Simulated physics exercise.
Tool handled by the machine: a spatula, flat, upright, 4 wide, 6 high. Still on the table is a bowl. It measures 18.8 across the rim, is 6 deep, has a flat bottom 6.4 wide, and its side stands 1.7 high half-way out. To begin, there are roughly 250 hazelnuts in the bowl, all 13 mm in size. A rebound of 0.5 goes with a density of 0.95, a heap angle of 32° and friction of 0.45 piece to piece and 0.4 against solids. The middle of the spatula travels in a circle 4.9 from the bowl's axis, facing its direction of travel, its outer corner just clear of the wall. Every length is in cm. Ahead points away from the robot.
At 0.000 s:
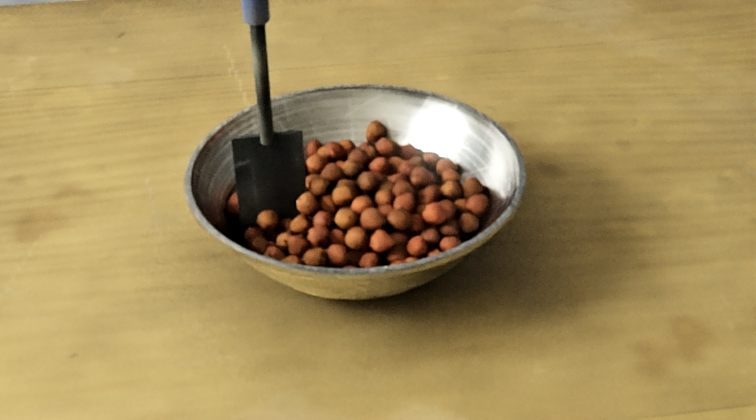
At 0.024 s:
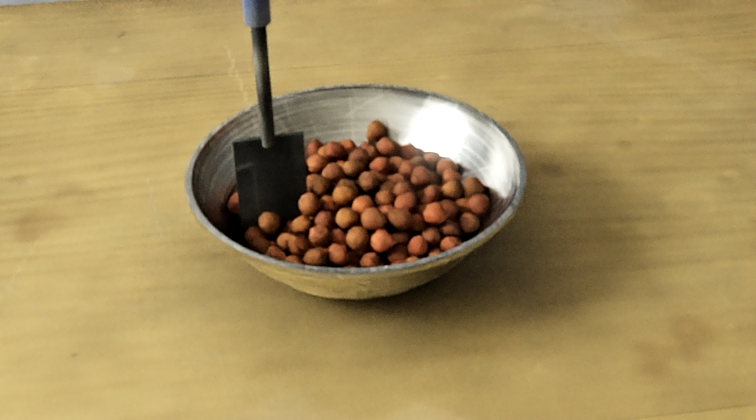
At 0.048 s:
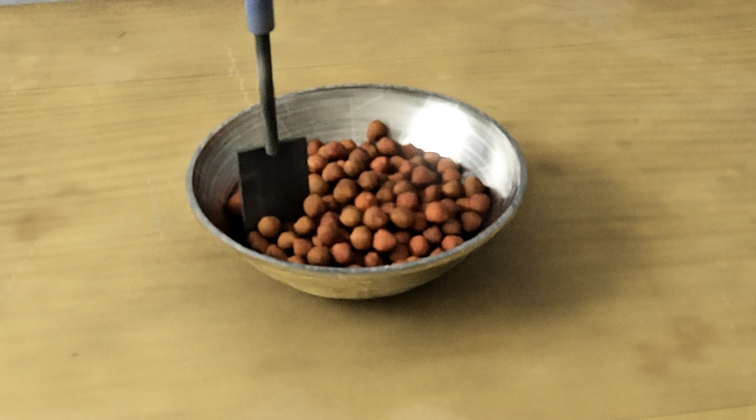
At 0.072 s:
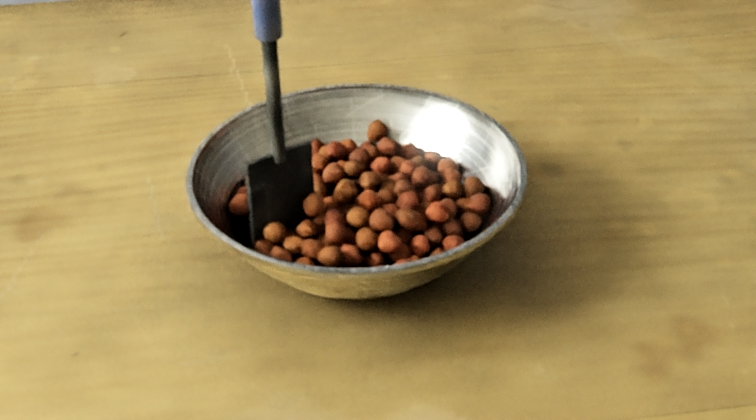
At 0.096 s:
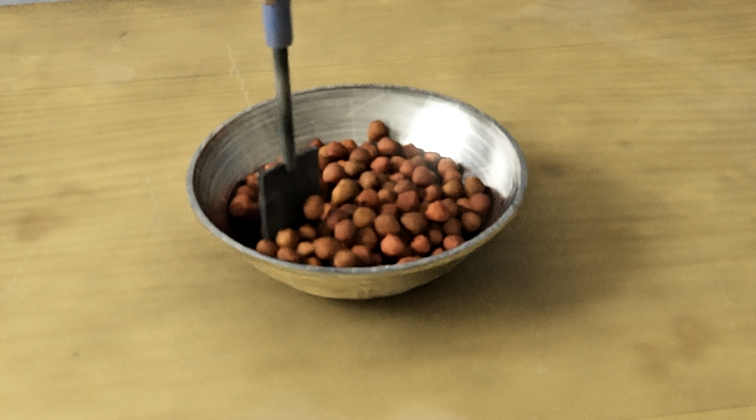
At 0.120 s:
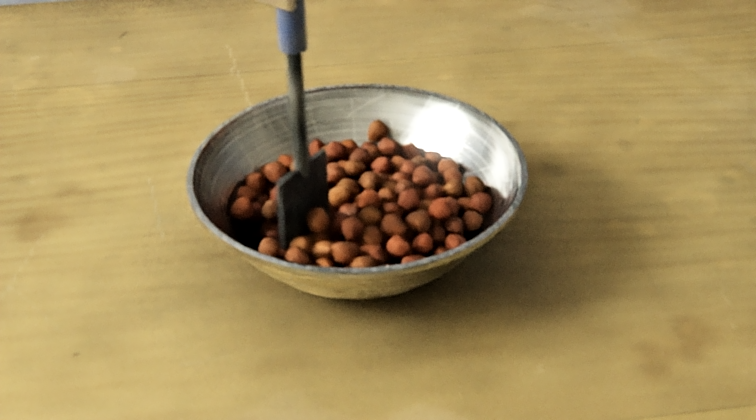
At the start, a dark spatula with a blue handle stands at the left side of a metal bowl of reddish-brown nuts on a wooden table. It barely moves, then sweeps toward the viewer and right, turning edge-on and pushing through the nuts, while some gather behind it and the bowl stays still.
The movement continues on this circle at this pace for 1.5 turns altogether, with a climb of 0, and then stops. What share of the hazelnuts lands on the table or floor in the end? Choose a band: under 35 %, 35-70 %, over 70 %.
Band: Under 35 %.
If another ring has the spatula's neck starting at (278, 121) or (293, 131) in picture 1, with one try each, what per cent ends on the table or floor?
15 and 5 per cent.
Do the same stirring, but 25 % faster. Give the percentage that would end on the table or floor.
Estimated share: About 25 per cent.
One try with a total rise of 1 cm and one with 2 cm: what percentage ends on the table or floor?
First try about 15 per cent, second about 10 per cent.
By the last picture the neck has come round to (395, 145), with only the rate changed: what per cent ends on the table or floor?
Roughly 45 percent of it.
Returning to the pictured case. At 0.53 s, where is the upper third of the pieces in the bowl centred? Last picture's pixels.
About (356, 129).
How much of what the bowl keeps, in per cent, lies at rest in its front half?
Around 35 percent of it.
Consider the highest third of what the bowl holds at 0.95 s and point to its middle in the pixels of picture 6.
Centre, approx.: (384, 239).
After 0.53 s, 240° round, highest piece 8 above the table; 233 in the bowl, 10 on the table or floor, 8 in flight or on the tool.
After 0.95 s, 74° round, highest piece 8 above the table; 213 in the bowl, 35 on the table or floor, 3 in flight or on the tool.
After 1.35 s, 180° round, highest piece 7 above the table; 202 in the bowl, 49 on the table or floor.
After 2.05 s, 180° round, highest piece 7 above the table; 202 in the bowl, 49 on the table or floor.
At rest, 202 in the bowl, 49 on the table or floor. That is 20 % on the table or floor.
